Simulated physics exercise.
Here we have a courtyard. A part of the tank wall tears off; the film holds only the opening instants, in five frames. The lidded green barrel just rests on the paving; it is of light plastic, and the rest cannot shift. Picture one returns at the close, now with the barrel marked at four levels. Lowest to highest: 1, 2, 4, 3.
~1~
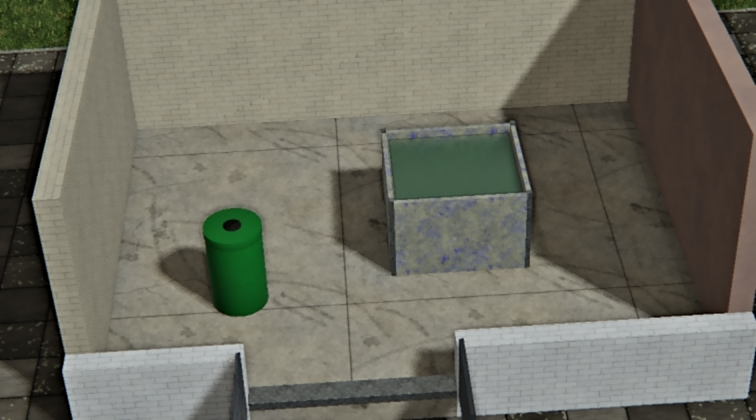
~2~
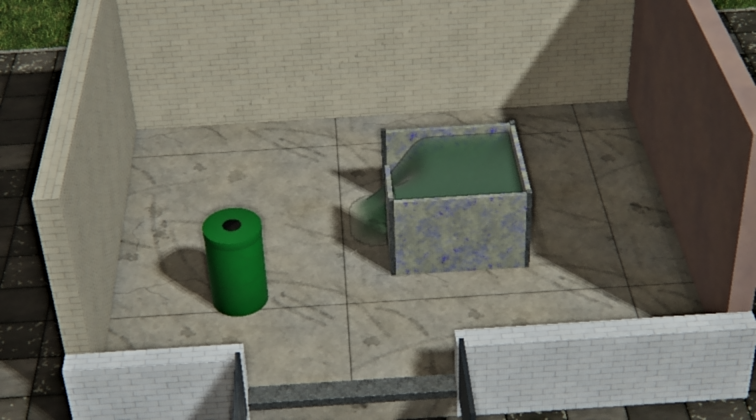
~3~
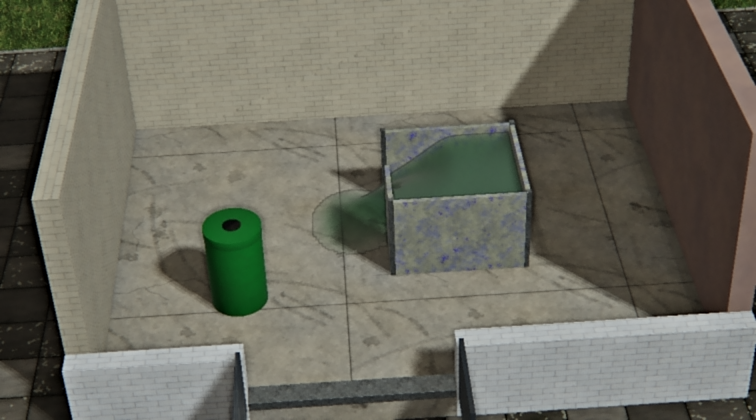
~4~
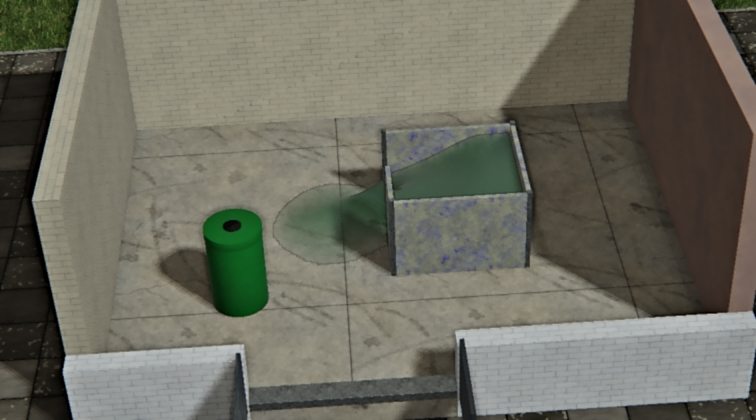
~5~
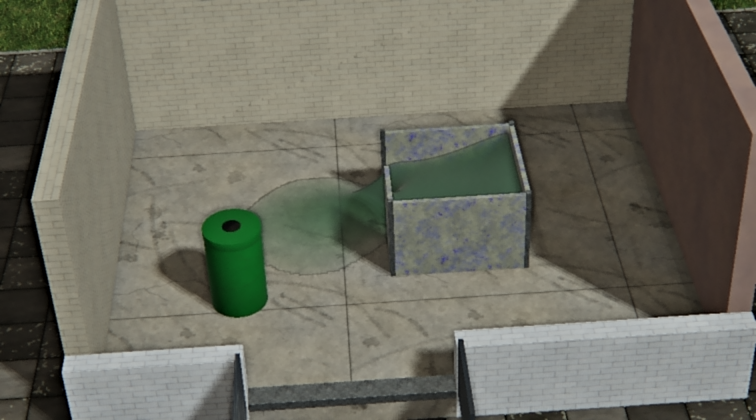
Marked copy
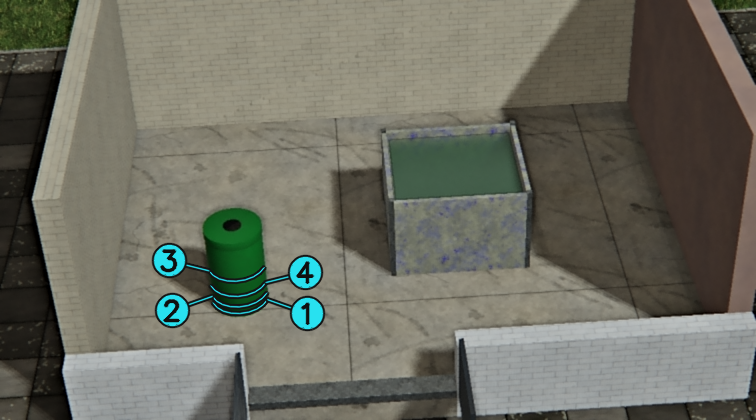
Greenish water pours out of the left side of a square, mottled grey-and-purple tank and spreads leftward across the paved floor in a widening, rounded sheet, its surface inside the tank sloping down towards that side. The walled courtyard is seen from above, with a gap in the low white front wall. A green barrel stands unmoving at left, and the camera stays still.
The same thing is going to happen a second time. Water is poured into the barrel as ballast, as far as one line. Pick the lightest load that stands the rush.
I would pick level 2.
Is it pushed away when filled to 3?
No, that is safe.
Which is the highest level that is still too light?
1 it is.
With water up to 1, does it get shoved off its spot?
Yes, that goes wrong.
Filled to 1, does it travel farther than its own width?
Yes, clearly.
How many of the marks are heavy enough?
Three.
In cyan, 1 at (239, 313); 2 at (239, 306); 3 at (236, 281); 4 at (237, 296); from the bottom up 1, 2, 4, 3.
With 1, it is pushed about twice its own width away.
With 2, it does not move.
With 3, it does not move.
With 4, it does not move.
